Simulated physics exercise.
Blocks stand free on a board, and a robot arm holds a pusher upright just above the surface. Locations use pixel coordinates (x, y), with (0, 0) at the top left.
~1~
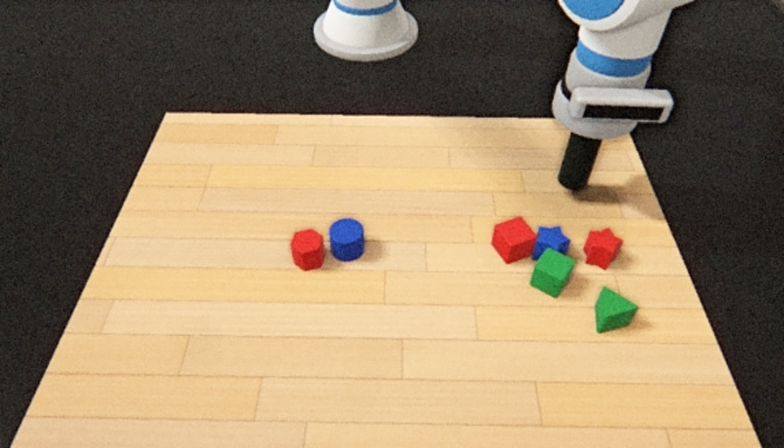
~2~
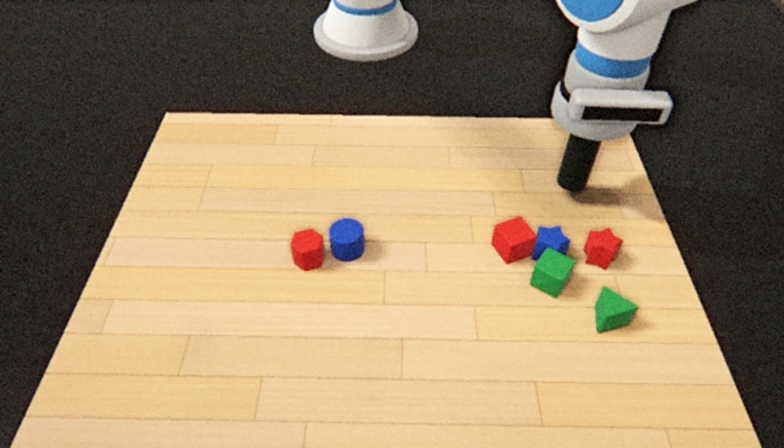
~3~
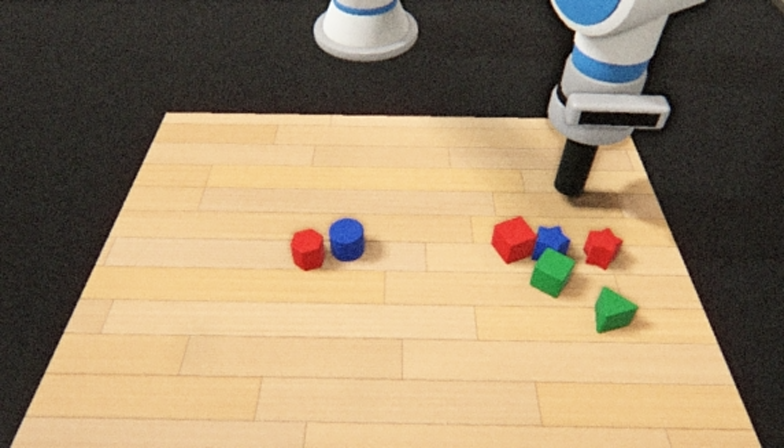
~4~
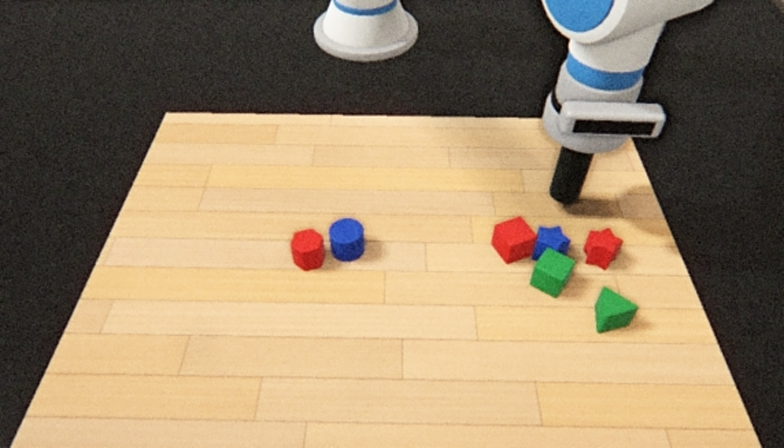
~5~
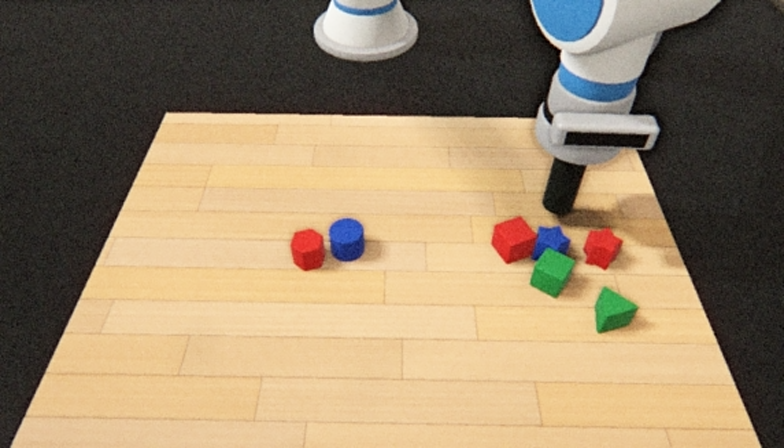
The clip opens on a robot arm holding a black pusher upright near the upper right of a wooden board, with red, blue and green blocks scattered below and to the left. The pusher barely shifts at first, then moves slightly down and left toward the blue star, while every block stays still.
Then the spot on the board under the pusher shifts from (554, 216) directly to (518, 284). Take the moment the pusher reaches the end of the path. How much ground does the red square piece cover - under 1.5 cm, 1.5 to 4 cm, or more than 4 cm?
The displacement of the red square piece is 1.5-4 cm.
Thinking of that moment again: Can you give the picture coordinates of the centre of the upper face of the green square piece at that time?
Around pixel (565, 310).
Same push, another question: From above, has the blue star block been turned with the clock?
The answer is no.
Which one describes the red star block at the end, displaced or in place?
That block is going to be left alone.
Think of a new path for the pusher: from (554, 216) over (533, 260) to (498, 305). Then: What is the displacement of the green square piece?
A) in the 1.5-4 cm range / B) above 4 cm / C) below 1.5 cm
B
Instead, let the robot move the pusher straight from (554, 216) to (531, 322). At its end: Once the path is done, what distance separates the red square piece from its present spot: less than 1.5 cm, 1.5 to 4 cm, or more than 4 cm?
Its final spot will lie within 1.5 cm of the current one.
The first path, step by step. One third of the way, pusher (546, 226); blue star block (553, 240); green square piece (554, 266).
Two thirds of the way, pusher (534, 248); red square piece (502, 238), turned 40° clockwise; blue star block (551, 263), turned 20° anticlockwise; green square piece (557, 289).
At the end, pusher (521, 272); red square piece (498, 239), turned 55° clockwise; blue star block (548, 284), turned 40° anticlockwise; green square piece (565, 310), turned 40° anticlockwise; red star block unmoved.
